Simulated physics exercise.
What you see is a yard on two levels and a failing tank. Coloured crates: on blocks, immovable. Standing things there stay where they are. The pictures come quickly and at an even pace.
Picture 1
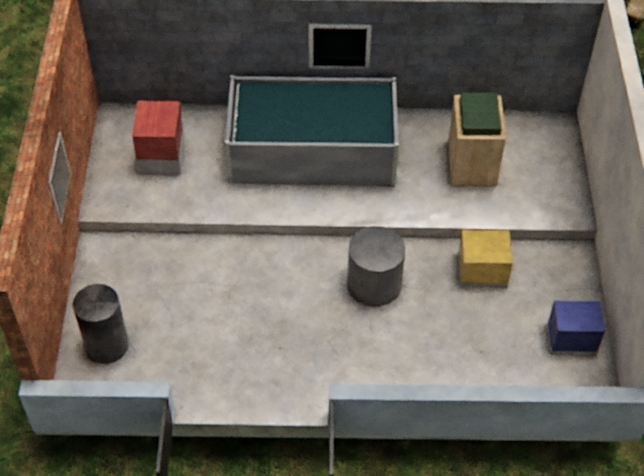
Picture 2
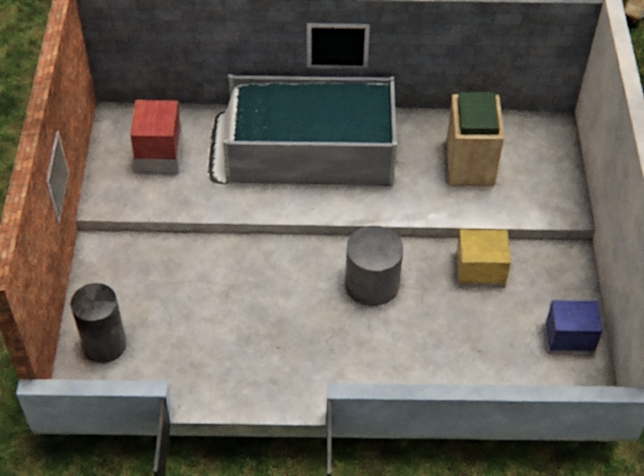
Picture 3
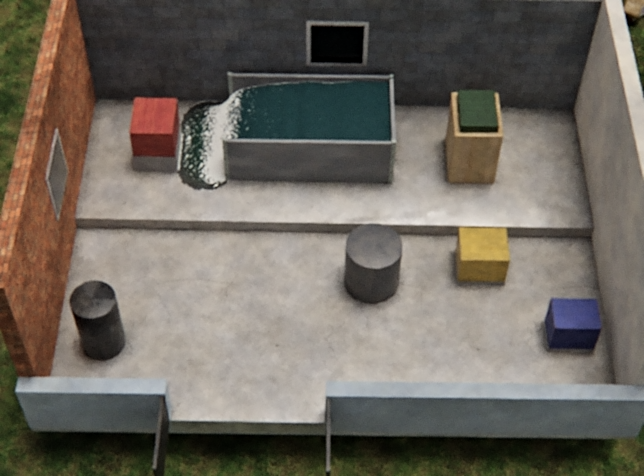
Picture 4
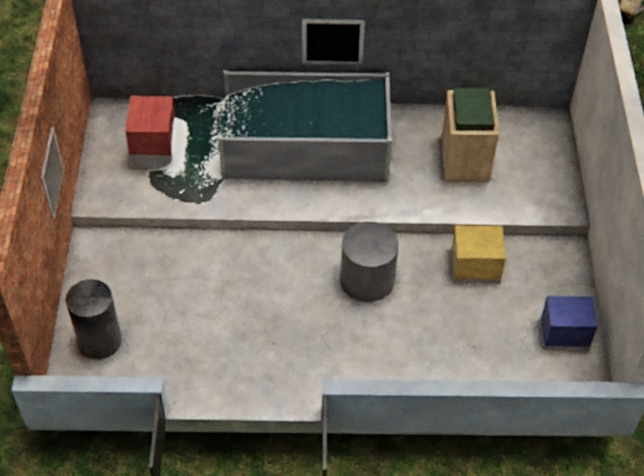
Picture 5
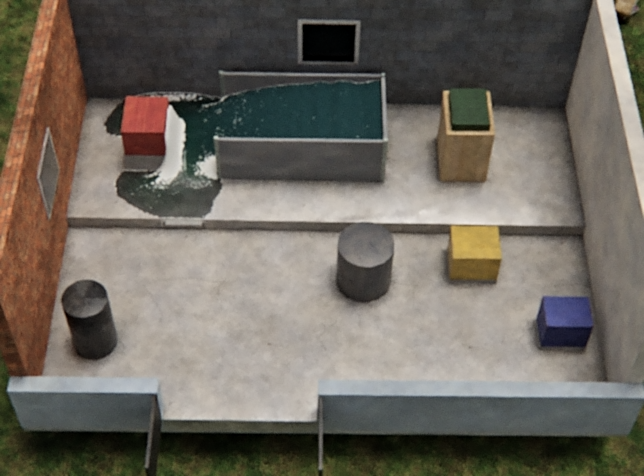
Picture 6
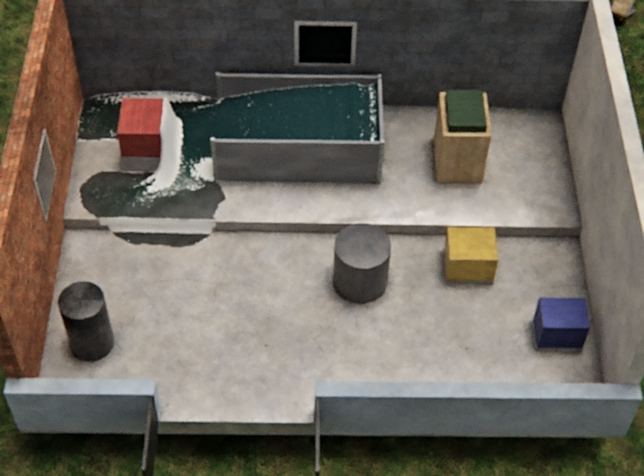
Water pours from the left end of a raised tank and spreads around a red crate.
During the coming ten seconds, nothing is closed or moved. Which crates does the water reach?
The red crate is reached; the yellow crate is reached; the blue crate is reached.
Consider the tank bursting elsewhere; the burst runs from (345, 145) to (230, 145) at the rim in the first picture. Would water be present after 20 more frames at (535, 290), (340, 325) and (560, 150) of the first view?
Those three come out moisture-free, soaked and moisture-free, one after another.
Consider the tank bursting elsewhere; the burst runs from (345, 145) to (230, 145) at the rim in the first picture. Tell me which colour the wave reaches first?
The yellow-painted one.
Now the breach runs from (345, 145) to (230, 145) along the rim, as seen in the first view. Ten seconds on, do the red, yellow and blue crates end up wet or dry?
Red stays untouched, yellow gets drenched, blue gets drenched.
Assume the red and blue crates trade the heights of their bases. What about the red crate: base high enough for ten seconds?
Verdict on the red crate: It gets flooded.
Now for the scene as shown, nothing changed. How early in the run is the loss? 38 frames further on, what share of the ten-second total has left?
Roughly 65 percent of it.
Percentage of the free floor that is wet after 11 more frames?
Some 35 per cent.
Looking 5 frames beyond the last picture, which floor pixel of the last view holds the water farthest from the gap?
Somewhere near (50, 319).
A moment on, water covers 20 % of the floor; the red crate water round its plinth, the yellow crate not reached, the blue crate not reached.
Next, water covers 35 % of the floor; the red crate water round its plinth, the yellow crate not reached, the blue crate not reached.
Then, water covers 50 % of the floor; the red crate water round its plinth, the yellow crate not reached, the blue crate not reached.
Later, water covers 70 % of the floor; the red crate water round its plinth, the yellow crate not reached, the blue crate water round its plinth.
In the end, water covers 80 % of the floor; the red crate was topped, the yellow crate was topped, the blue crate was topped.
